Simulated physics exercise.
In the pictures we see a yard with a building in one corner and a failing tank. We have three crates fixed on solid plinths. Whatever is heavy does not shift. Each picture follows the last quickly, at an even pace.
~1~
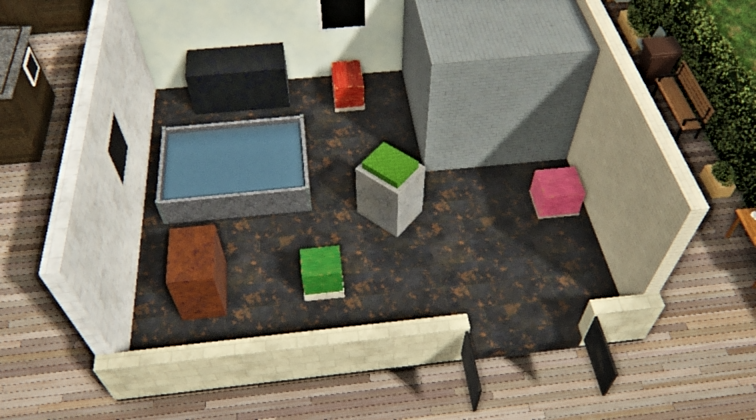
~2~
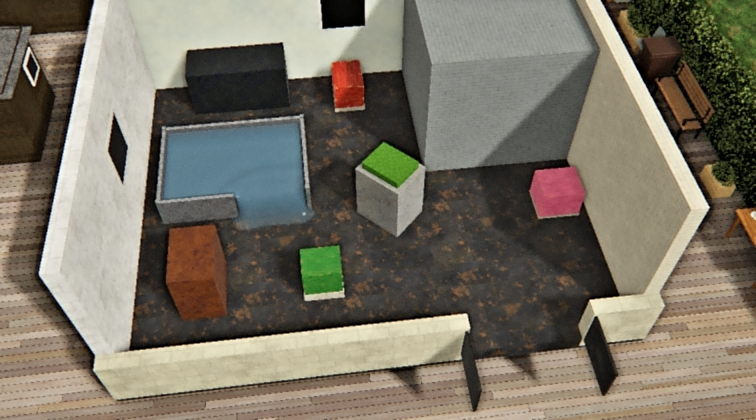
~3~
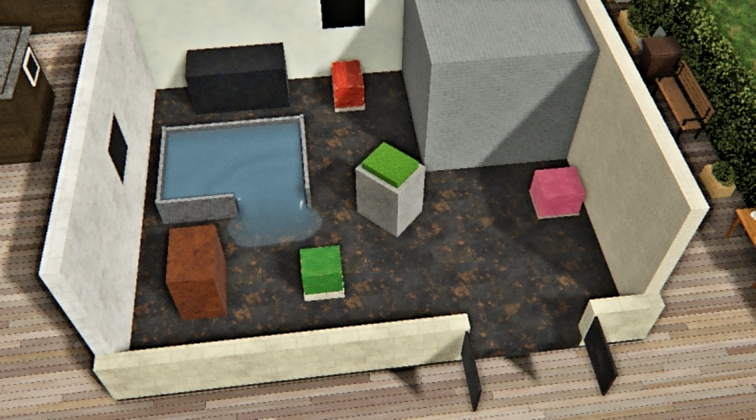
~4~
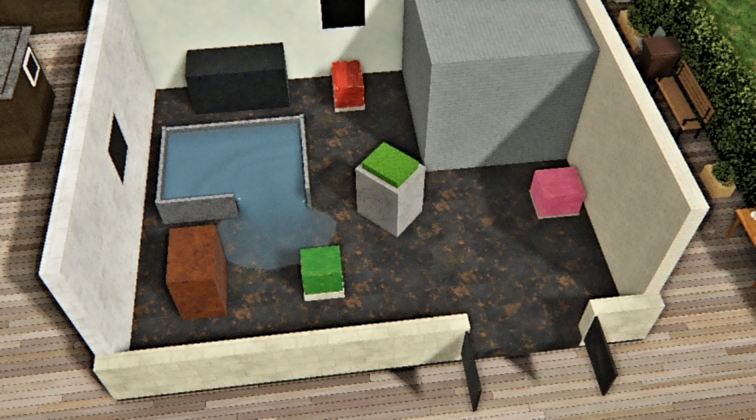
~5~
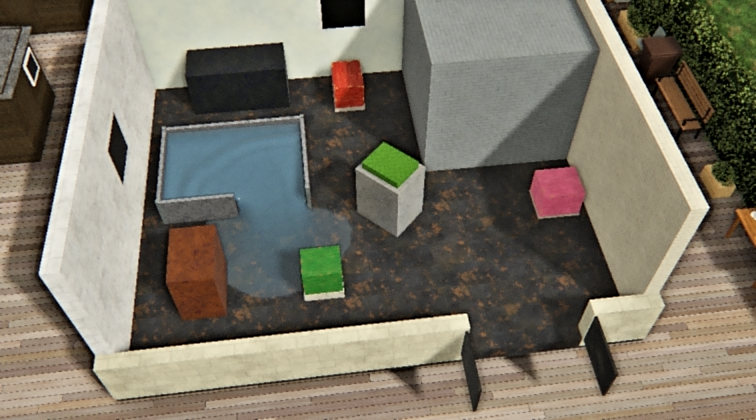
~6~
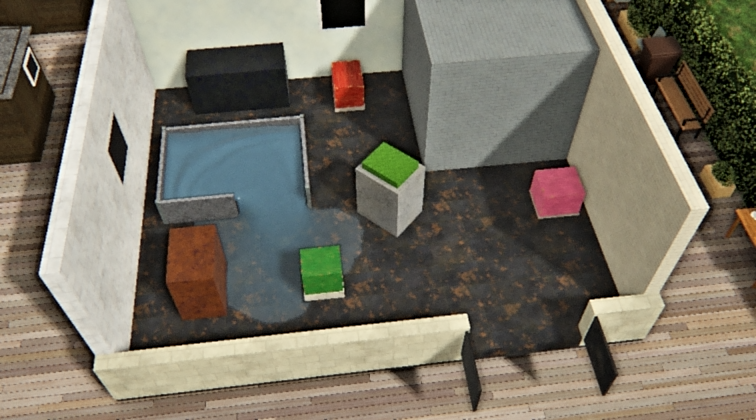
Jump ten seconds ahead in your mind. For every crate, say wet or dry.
Red crate - dry; green crate - wet; pink crate - wet.
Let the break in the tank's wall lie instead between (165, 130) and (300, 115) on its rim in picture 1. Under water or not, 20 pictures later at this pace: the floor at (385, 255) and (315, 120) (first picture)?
Going in the order you asked, the first is never reached and the second is drenched.
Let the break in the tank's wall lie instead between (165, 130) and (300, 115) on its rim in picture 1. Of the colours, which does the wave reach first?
That would be the red crate, reached first.
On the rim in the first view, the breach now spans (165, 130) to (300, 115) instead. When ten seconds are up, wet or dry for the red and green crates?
The red crate is flooded and the green crate is untouched.
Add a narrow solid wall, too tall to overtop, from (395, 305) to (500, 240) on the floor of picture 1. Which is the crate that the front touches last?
Lab note: Final one reached is the red one.
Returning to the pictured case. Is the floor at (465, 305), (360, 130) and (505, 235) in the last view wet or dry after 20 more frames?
In that order: Awash, dry, under water.
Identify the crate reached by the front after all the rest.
Answer: The one in red.
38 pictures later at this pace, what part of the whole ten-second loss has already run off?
By then, close to 35 % of it.
A moment on, water covers 20 % of the floor; the red crate not reached, the green crate water round its plinth, the pink crate not reached.
Next, water covers 35 % of the floor; the red crate not reached, the green crate water round its plinth, the pink crate not reached.
Then, water covers 55 % of the floor; the red crate not reached, the green crate water round its plinth, the pink crate water round its plinth.
Later, water covers 65 % of the floor; the red crate not reached, the green crate water round its plinth, the pink crate water round its plinth.
In the end, water covers 80 % of the floor; the red crate stayed above the water, the green crate was topped, the pink crate was topped.
